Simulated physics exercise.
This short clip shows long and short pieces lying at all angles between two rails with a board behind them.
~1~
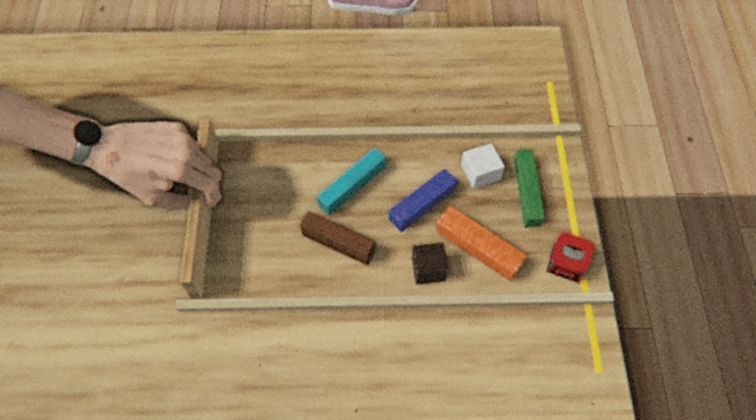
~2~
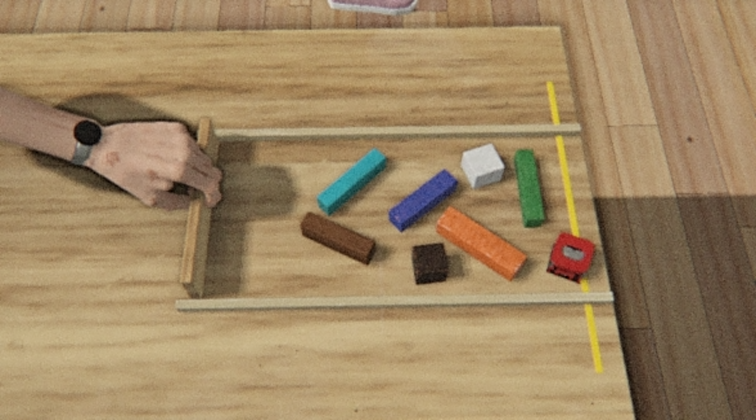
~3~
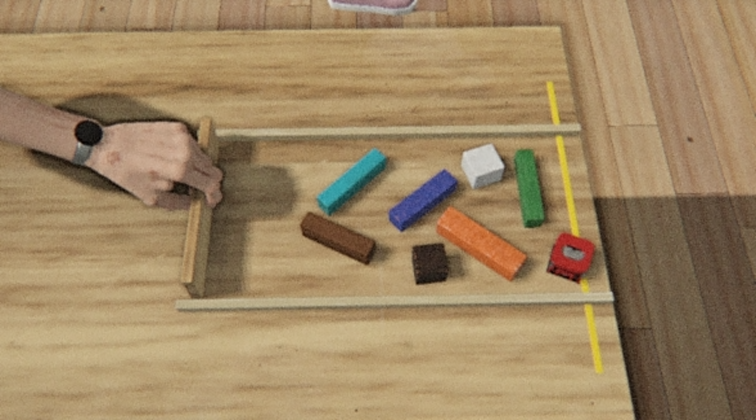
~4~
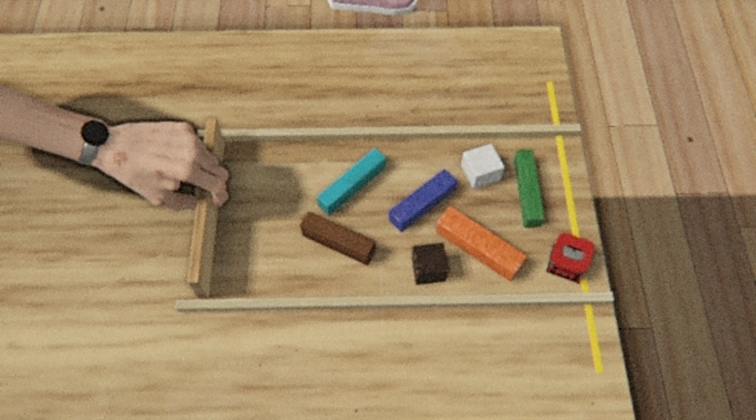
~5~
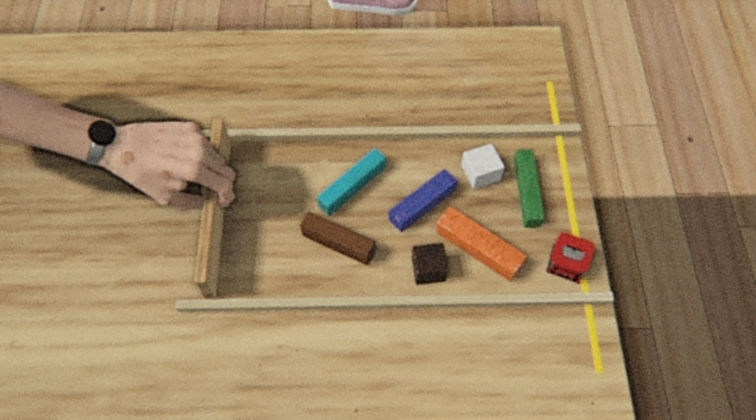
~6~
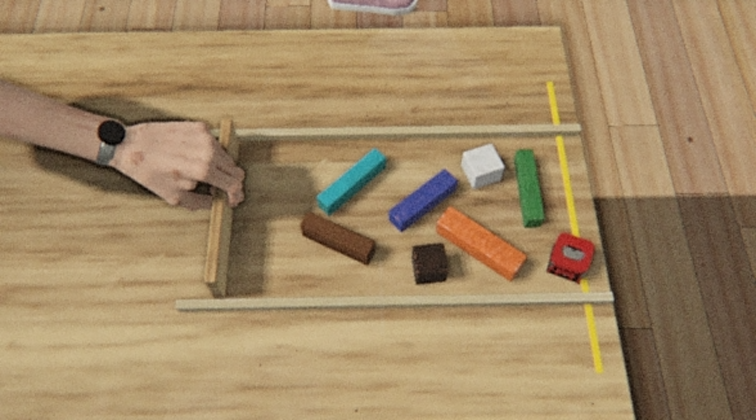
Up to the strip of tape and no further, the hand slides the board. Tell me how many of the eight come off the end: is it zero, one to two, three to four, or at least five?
It is at least five.
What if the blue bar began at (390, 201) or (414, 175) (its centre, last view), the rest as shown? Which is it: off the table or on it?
Trial 1: Over the edge; trial 2: Over the edge.
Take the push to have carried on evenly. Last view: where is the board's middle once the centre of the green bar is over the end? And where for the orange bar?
When the green bar crosses, the middle is near (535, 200); when the orange bar crosses, near (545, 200).
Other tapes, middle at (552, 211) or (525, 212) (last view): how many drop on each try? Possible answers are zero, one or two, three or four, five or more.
First tape: Three or four; second tape: Either one or two.
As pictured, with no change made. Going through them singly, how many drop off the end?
6.
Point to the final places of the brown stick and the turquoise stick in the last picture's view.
Positions - first (592, 255), then (575, 165).
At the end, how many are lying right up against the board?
At rest, 2 are in contact.
Soon after, none off yet; red case at rest near (570, 258); green bar at rest near (529, 188); white block at rest near (482, 166).
At rest, the number that fall off is five or more; fallen, blue bar, black block, orange bar, white block, green bar and red case.
